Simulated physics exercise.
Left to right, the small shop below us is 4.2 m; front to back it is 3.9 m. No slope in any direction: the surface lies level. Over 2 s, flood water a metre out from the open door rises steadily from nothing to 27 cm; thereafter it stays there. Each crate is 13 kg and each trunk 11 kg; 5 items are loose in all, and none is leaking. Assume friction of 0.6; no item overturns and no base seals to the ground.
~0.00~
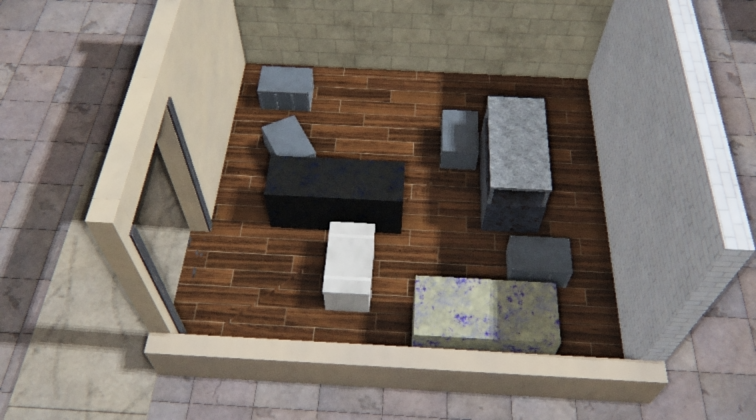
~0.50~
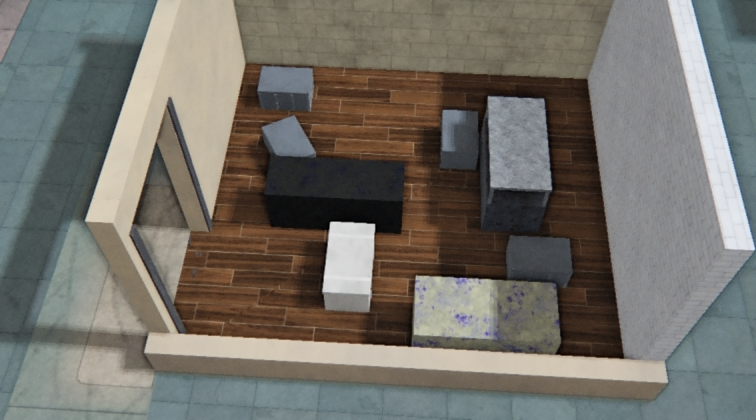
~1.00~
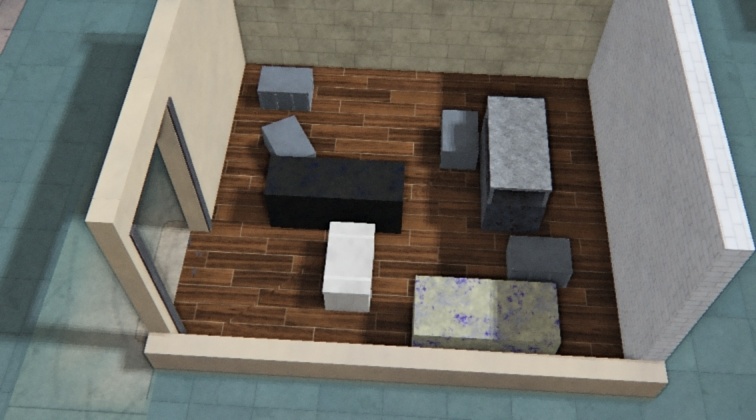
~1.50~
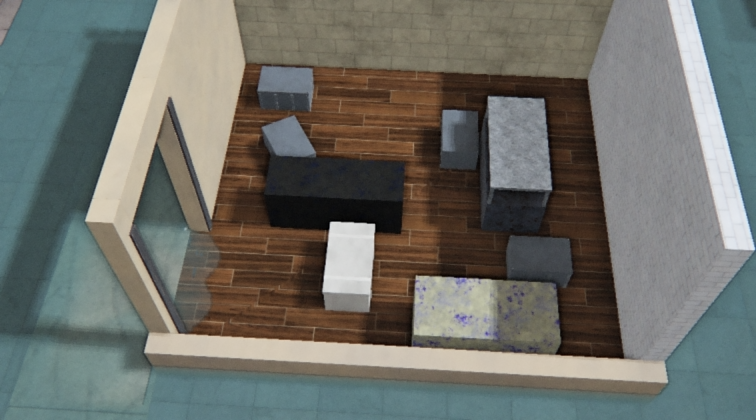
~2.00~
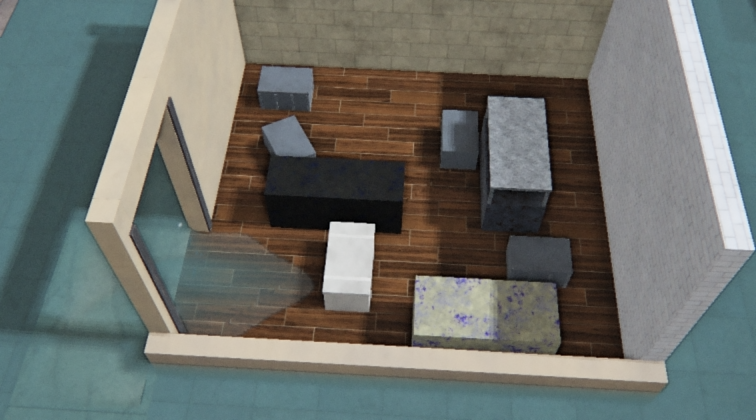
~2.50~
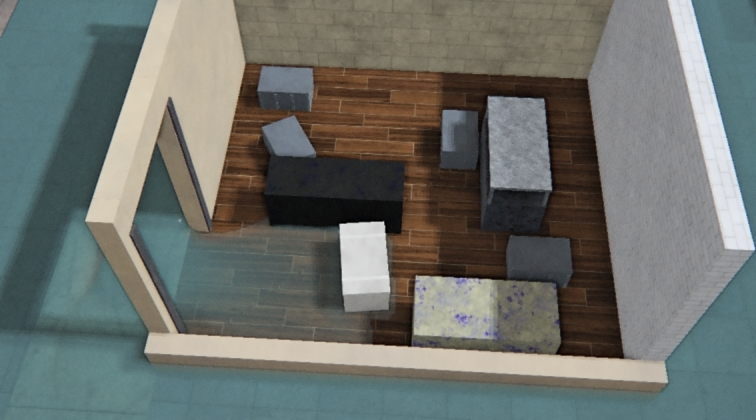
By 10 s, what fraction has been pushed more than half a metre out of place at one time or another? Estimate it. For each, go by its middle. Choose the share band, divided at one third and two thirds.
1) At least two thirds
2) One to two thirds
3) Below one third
Answer: 2.
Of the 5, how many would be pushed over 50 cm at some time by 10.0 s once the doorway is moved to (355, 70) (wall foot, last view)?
In that case 5 of them.
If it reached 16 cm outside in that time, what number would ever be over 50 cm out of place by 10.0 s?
Under that setup the answer is 2.
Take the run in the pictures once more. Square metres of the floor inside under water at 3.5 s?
Close to 5.5 m2, I'd say.
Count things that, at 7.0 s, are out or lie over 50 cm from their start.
I make it 3 by then.
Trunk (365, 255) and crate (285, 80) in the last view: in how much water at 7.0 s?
Roughly 13 and 4 cm.
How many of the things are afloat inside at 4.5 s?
Of them, 2.
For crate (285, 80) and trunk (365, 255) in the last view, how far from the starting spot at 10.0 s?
One is off by 20 cm, the other by 250 cm, in the order asked.
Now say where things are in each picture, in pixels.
The first picture shows a trunk at (349, 257) rests on the ground; a crate at (541, 254) rests on the ground; water covers 0.0 m2; 0 of 5 have shifted.
The second picture shows a trunk at (349, 257), on the bottom; a crate at (541, 254) rests on the ground; 0.0 m2 under water; 0 of 5 have shifted.
The third picture shows a trunk at (349, 257) rests on the ground; a crate at (541, 254), on the bottom; 0.0 m2 under water; 0 of 5 have shifted.
The fourth picture shows a trunk at (349, 257), on the bottom; a crate at (541, 254) rests on the ground; water covers 0.1 m2; 0 of 5 have shifted.
The fifth picture shows a trunk at (349, 257), on the bottom; a crate at (541, 254), on the bottom; 1.0 m2 under water; 0 of 5 have shifted.
The sixth picture shows a trunk at (364, 257), on the bottom, 14 cm from its start; a crate at (541, 254) rests on the ground; water covers 2.3 m2; 1 of 5 have shifted.
After 3.5 s 1 of 5 are over 50 cm from their spots; 0 afloat.
After 4.5 s 1 of 5 are over 50 cm from their spots; 2 afloat.
After 7.0 s 3 of 5 are over 50 cm from their spots; 2 afloat.
After 10.0 s 2 of 5 are over 50 cm from their spots, and 3 have been at some point; 5 afloat.
